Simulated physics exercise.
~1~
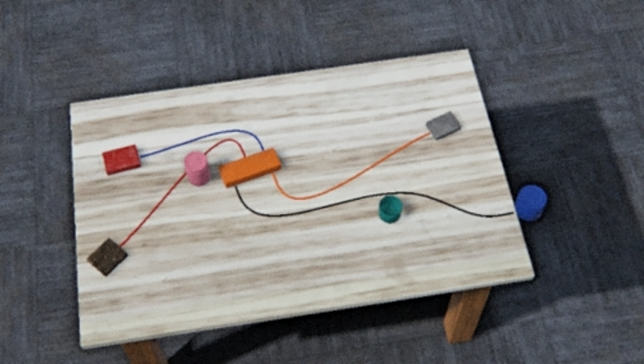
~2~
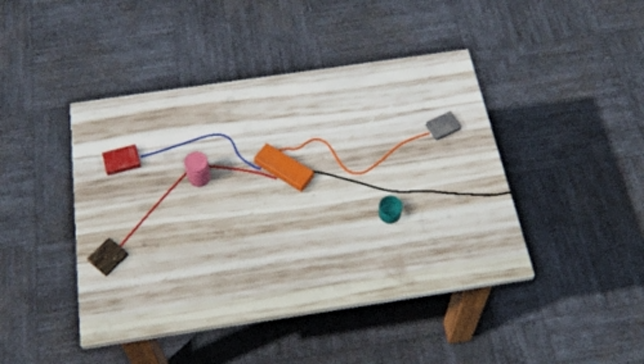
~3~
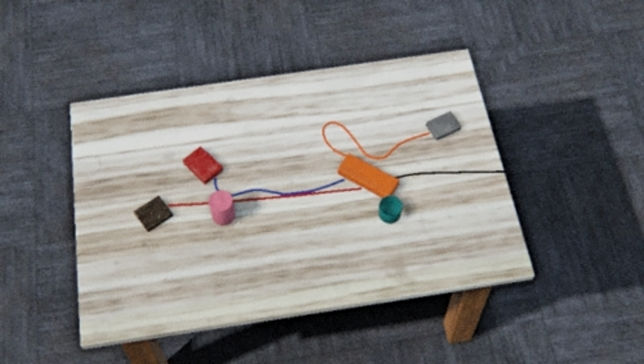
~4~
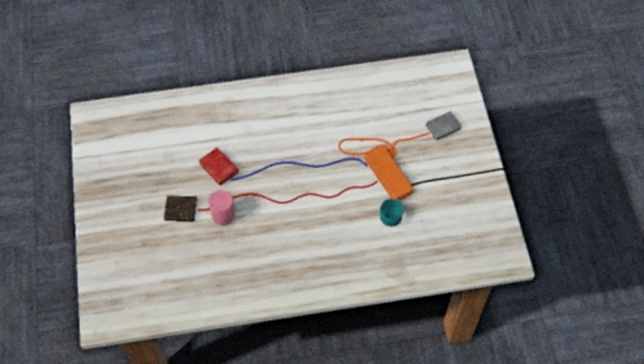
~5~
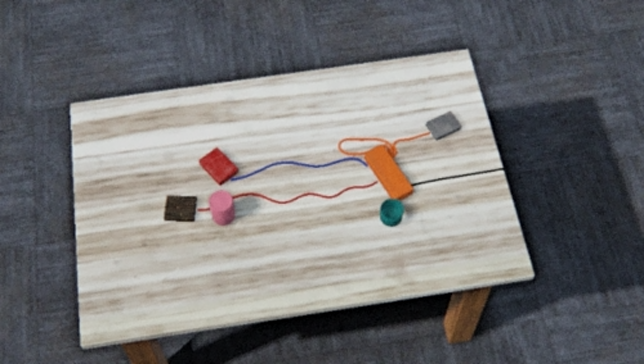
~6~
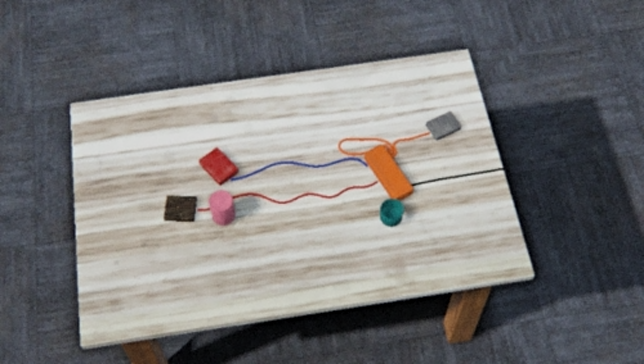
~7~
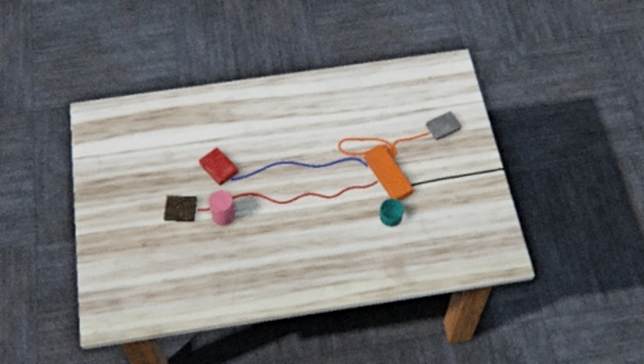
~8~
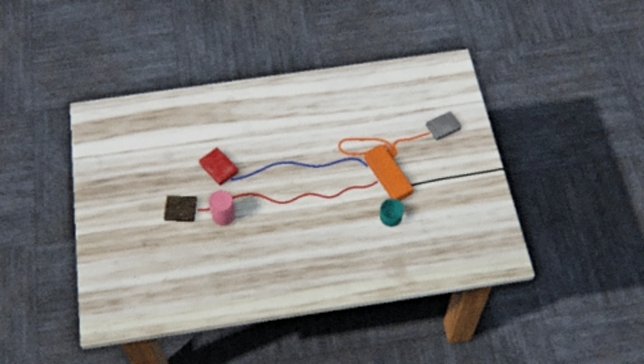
A blue speaker drops off the right edge of a wooden table, pulling the black cable that ties it to an orange strip. The strip turns and slides right, drawing the red and blue cables taut behind it while the orange cable bunches up near the grey phone. The red charger and the dark drive are then dragged right, and the pink tub shifts a little as well. The strip swings around further and stops above the teal cup. Everything on the table then lies still, the speaker out of sight and the black cable running over the edge.
